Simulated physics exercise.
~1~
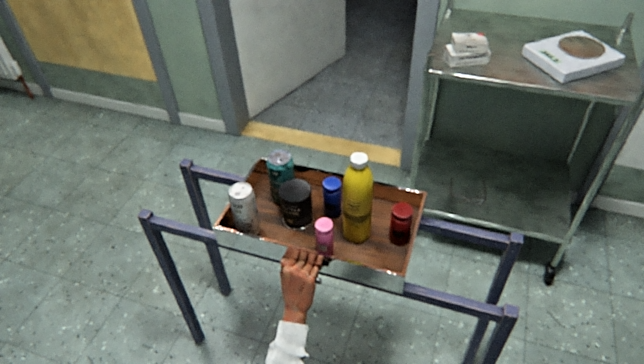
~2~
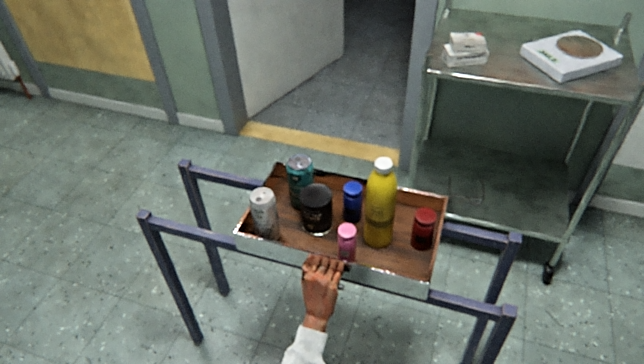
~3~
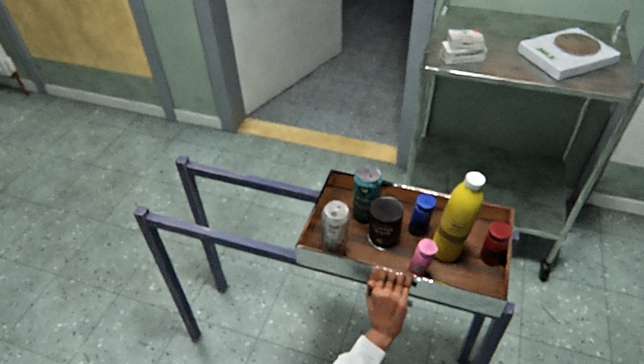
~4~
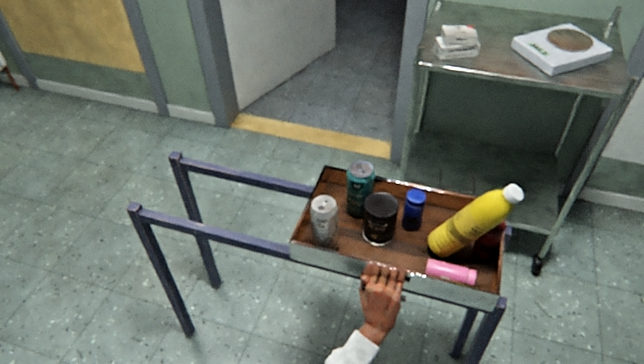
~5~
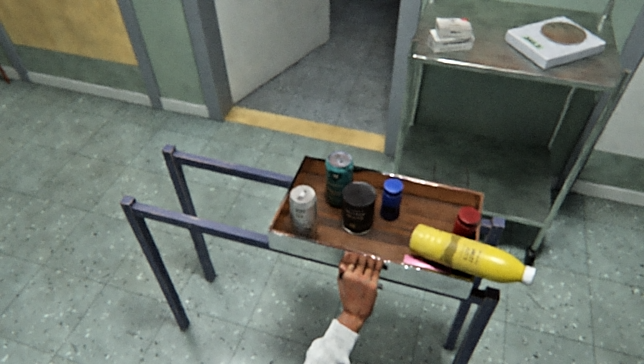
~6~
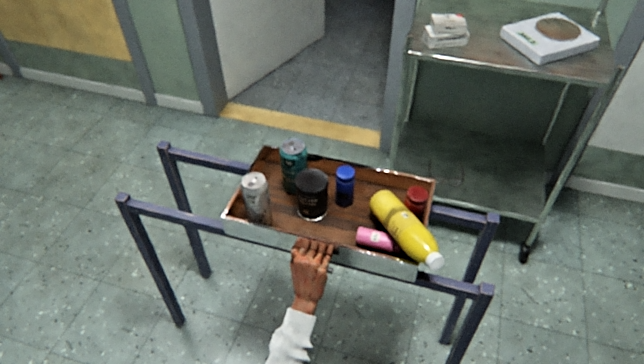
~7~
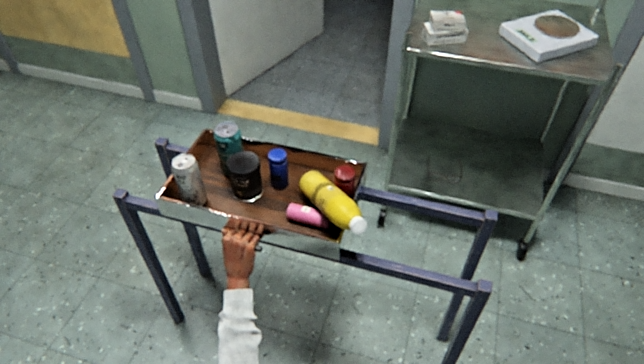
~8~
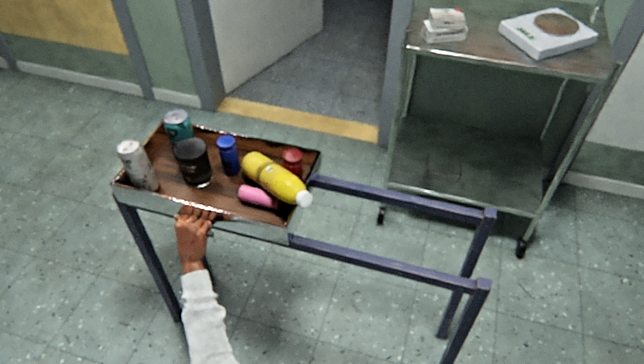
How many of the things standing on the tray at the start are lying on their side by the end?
Two of them end up on their side, the pink shaker and the yellow bottle.
